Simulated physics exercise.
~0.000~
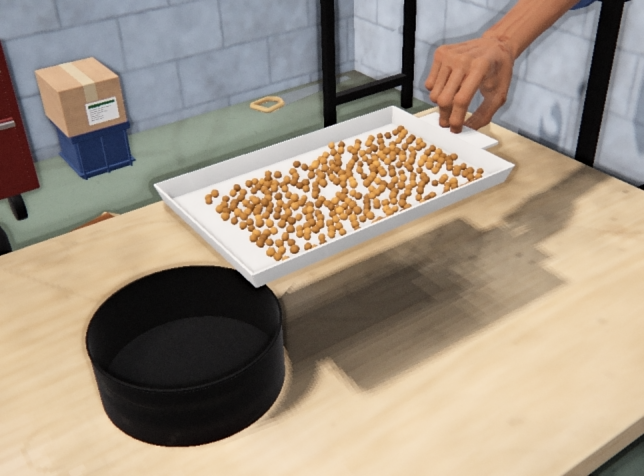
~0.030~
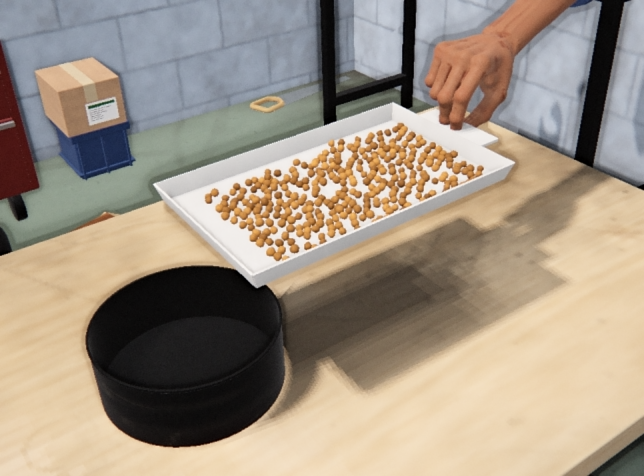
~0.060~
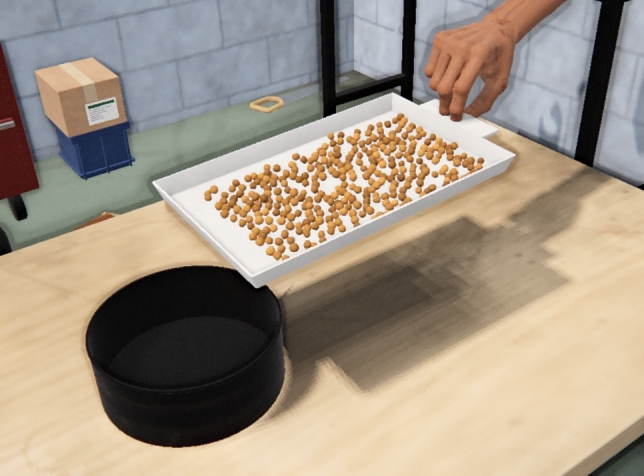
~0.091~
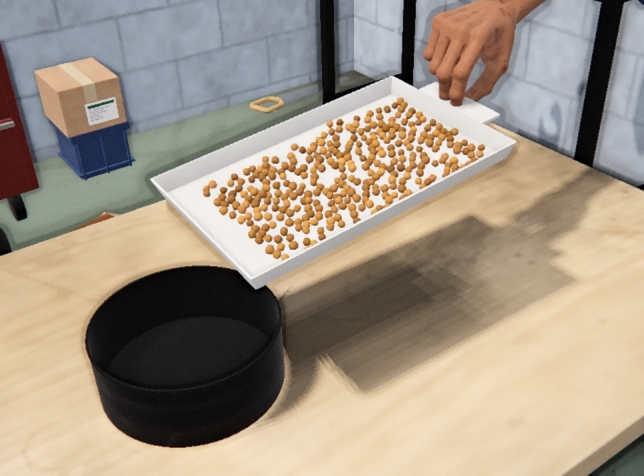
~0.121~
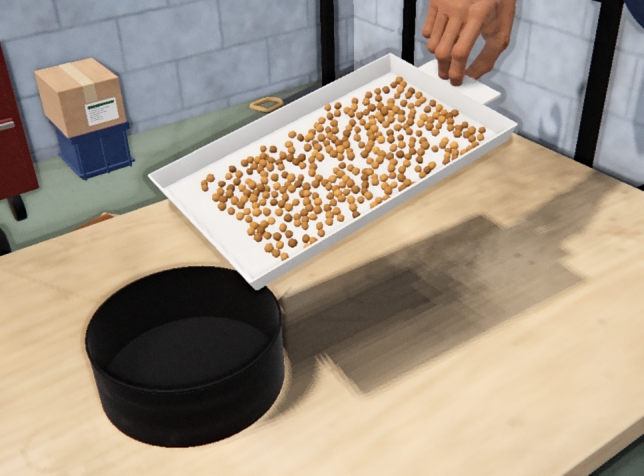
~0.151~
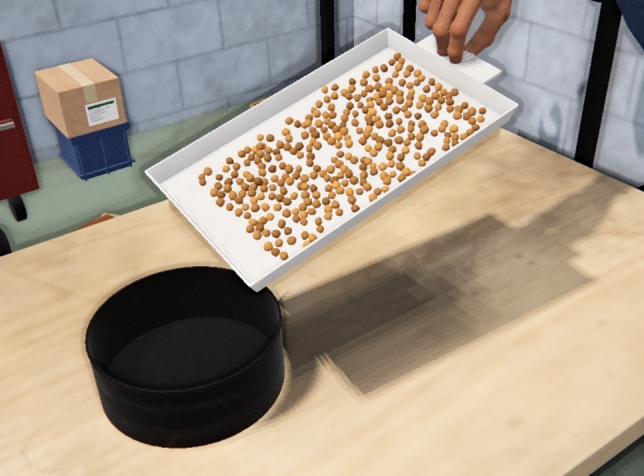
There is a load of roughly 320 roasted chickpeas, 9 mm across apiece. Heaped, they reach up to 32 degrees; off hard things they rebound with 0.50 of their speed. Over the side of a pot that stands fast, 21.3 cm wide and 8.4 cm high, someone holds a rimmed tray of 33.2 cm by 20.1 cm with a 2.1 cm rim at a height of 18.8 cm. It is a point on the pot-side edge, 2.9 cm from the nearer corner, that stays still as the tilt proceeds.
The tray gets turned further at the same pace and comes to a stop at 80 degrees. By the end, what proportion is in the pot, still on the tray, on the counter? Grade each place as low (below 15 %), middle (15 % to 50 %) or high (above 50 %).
Pot - low; tray - low; counter - high.
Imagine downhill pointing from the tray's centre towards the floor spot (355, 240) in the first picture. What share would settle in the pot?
The share would be about 0 percent.
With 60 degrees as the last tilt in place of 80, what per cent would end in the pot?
In that case it comes to about 5 in a hundred.
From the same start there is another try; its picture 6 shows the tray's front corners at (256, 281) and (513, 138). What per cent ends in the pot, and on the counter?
Pot 0, counter 95.
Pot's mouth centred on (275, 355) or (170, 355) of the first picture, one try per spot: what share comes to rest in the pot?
About 40 and 35 per cent.
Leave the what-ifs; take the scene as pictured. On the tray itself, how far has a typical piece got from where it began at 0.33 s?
Displacement on the tray: About 1 cm.
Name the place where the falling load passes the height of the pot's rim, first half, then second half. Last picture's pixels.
The first half passes near (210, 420) and the second half near (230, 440).
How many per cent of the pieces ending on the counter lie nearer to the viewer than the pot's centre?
Roughly 100 per cent.
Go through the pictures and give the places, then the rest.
In the first frame, tray tilt 0 degrees, front corners at (255, 269) and (505, 165); middle of the pieces at (344, 185); pot at (185, 321).
In the second frame, tray tilt 1 degrees, front corners at (255, 269) and (506, 162); middle of the pieces at (344, 183).
In the third frame, tray tilt 3 degrees, front corners at (254, 270) and (506, 154); middle of the pieces at (343, 178).
In the fourth frame, tray tilt 7 degrees, front corners at (253, 272) and (507, 141), lowest corner left front; middle of the pieces at (343, 169).
In the fifth frame, tray tilt 12 degrees, front corners at (253, 274) and (508, 124), lowest corner left front; middle of the pieces at (341, 157).
In the sixth frame, tray tilt 17 degrees, front corners at (252, 277) and (509, 105), lowest corner left front; middle of the pieces at (339, 145); pot at (185, 322). Its pace works out near 190 degrees a second.
After 0.33 s, tilt 52 degrees; the tray holds 100 %, the pot 0 %.
Then, at 0.44 s, tilt 72 degrees; the tray holds 100 %, the pot 0 %.
After 0.69 s, tilt 80 degrees; the tray holds 10 %, the pot 5 %.
By 1.6 s all is still; pot 5 %, tray 5 %, counter 90 %.
